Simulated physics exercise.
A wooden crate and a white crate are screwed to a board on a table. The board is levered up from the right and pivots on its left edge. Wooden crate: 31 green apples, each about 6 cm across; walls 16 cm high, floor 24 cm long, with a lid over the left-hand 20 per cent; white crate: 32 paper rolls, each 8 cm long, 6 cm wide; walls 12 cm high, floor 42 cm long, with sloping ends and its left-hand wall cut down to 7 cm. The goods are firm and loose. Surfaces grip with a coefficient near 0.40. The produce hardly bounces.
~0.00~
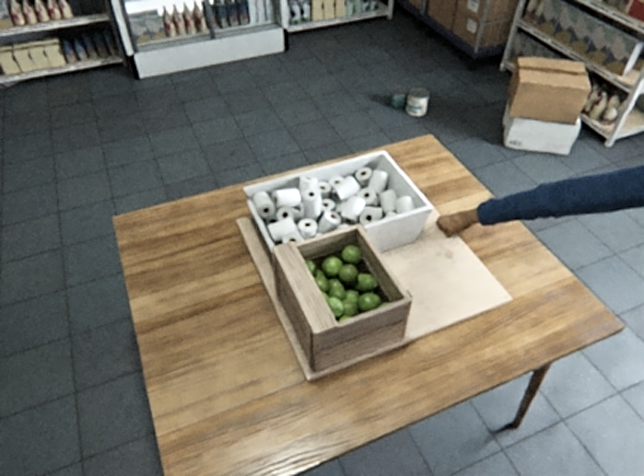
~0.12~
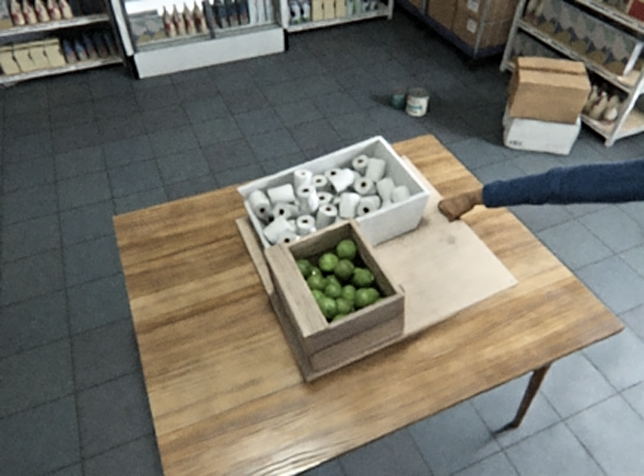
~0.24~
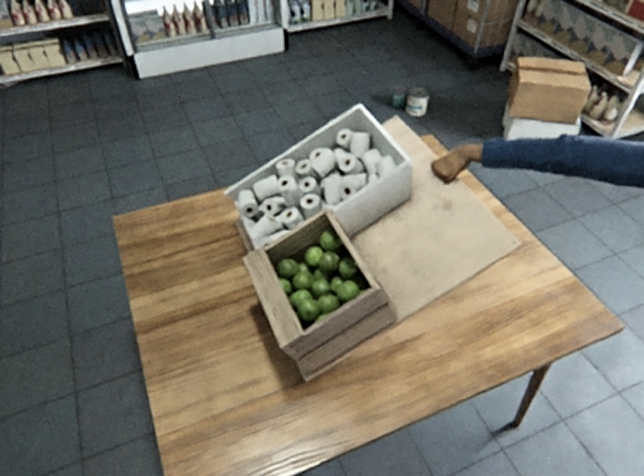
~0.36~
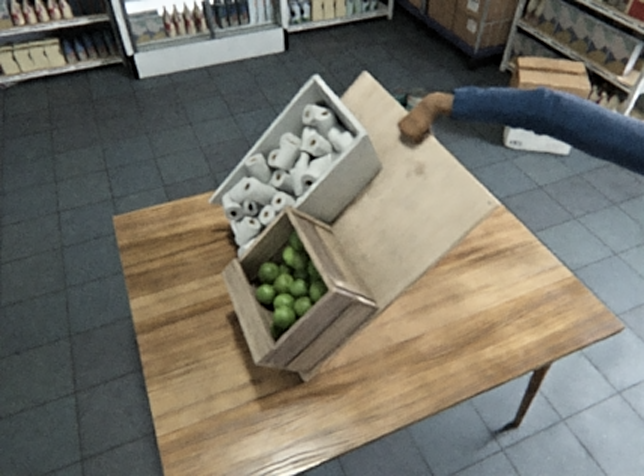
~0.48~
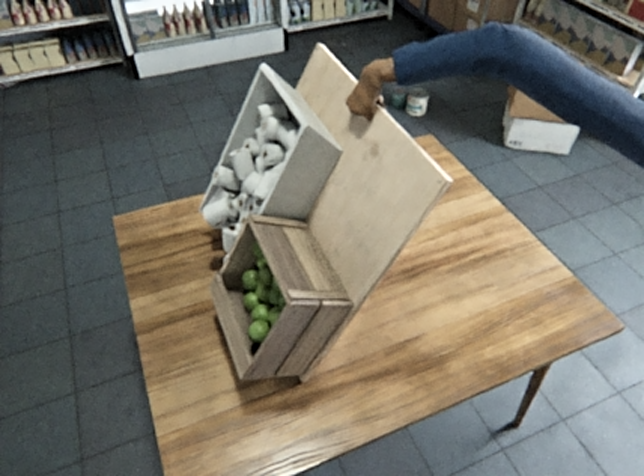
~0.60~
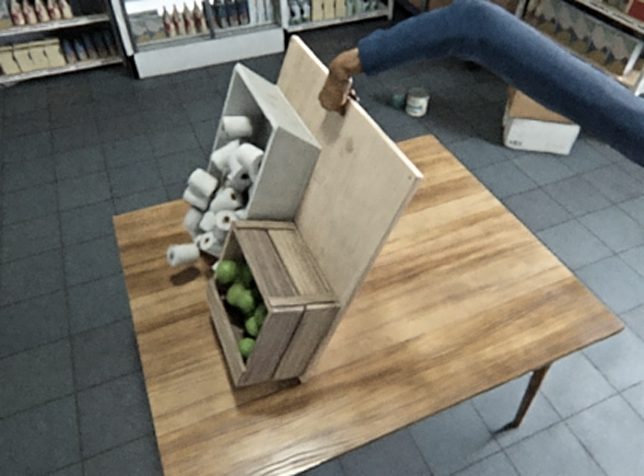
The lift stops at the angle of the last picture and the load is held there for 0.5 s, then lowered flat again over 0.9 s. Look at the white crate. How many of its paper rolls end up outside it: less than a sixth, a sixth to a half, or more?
More than half of the paper rolls leave the white crate.
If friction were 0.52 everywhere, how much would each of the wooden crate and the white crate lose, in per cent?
In that case wooden crate 10, white crate 90 per cent.
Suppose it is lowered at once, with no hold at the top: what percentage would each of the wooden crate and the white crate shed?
In that case wooden crate 10, white crate 70 per cent.
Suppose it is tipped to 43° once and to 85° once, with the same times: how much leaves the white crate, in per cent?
First 20, then 100 per cent.
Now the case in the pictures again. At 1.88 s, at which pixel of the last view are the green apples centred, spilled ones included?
Around (323, 306).
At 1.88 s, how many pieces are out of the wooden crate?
Out by then, roughly: Wooden crate 1.
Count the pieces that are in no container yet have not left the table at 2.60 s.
Roughly 16.
After 0.92 s, tilt 68°; 1 of 31 out of the wooden crate and 21 of 32 out of the white crate.
After 1.32 s, tilt 58°; 1 of 31 out of the wooden crate and 26 of 32 out of the white crate.
After 1.88 s, tilt 3°; 1 of 31 out of the wooden crate and 27 of 32 out of the white crate.
When it is over (at 2.60 s), 1 of 31 out of the wooden crate and 27 of 32 out of the white crate. Asked share, 27 of 32, 84 per cent.
